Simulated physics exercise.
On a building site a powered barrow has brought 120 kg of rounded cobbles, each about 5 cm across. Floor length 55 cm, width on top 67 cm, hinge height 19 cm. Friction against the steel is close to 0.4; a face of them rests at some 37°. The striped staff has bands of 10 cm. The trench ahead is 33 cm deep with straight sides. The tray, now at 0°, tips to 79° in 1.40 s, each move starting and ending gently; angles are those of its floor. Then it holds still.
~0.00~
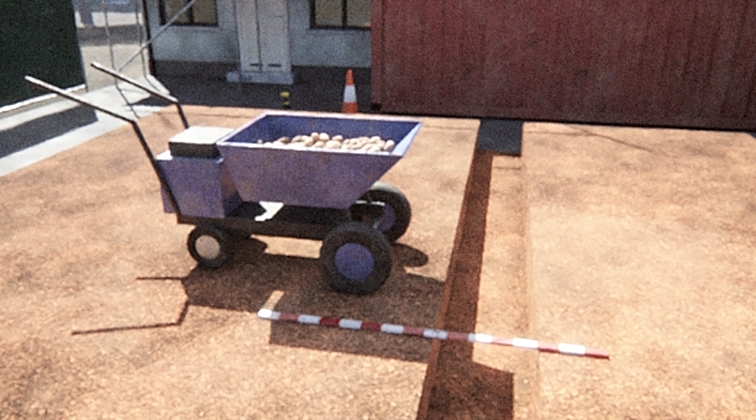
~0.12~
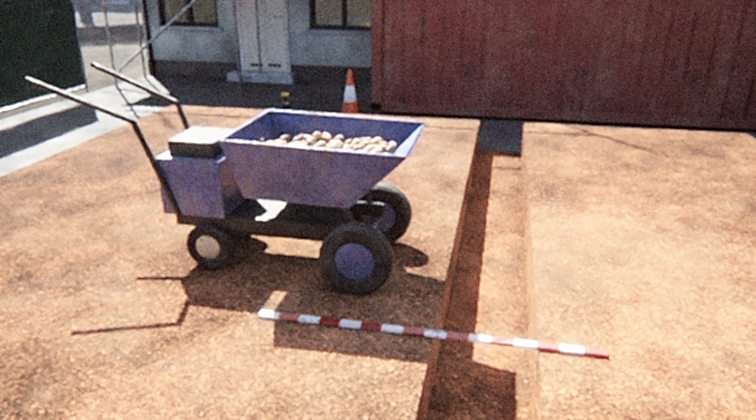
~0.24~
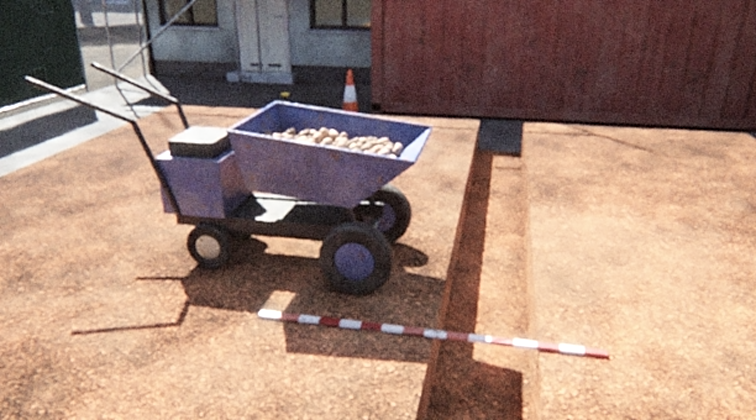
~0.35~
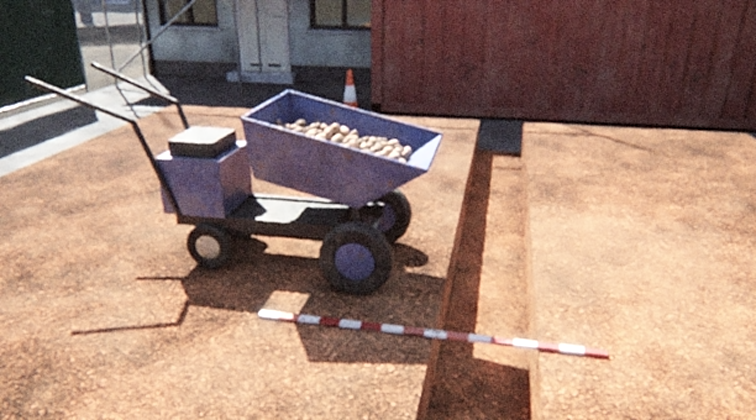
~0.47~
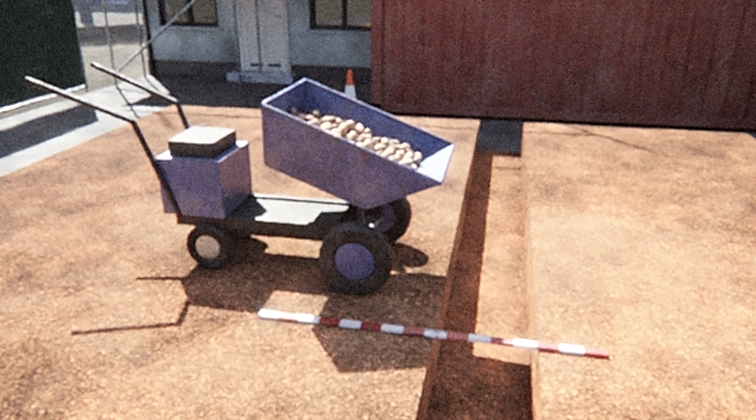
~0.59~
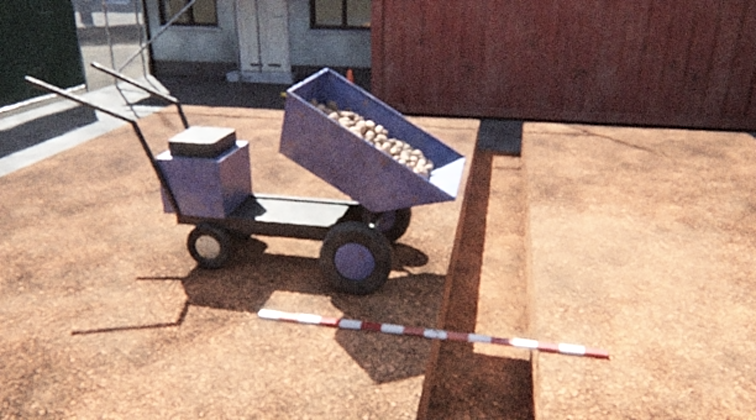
Purple wheeled barrow standing beside a narrow trench, its tray of pale rounded stones tilting steadily steeper towards the right.
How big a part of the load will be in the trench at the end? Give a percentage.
About 96 per cent.
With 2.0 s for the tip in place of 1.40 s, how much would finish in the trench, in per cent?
In that case some 100 per cent.
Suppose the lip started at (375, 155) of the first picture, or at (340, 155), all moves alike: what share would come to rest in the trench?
First some 100, then 80 per cent.
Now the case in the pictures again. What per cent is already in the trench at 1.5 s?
Some 70 per cent.
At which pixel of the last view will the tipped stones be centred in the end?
Near (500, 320).
After 1.0 s the floor is at 67°; 100 % in the tray; the foremost stones are at (487, 249).
After 1.5 s the floor is at 79°; 28 % in the tray, 69 % in the trench, 3 % past the trench; the foremost stones are at (567, 279).
After 1.9 s the floor is at 79°; 3 % in the tray, 93 % in the trench, 4 % past the trench; the foremost stones are at (630, 276).
After 3.8 s the floor is at 79°; 0 % in the tray, 96 % in the trench, 4 % past the trench; the foremost stones are at (660, 276).
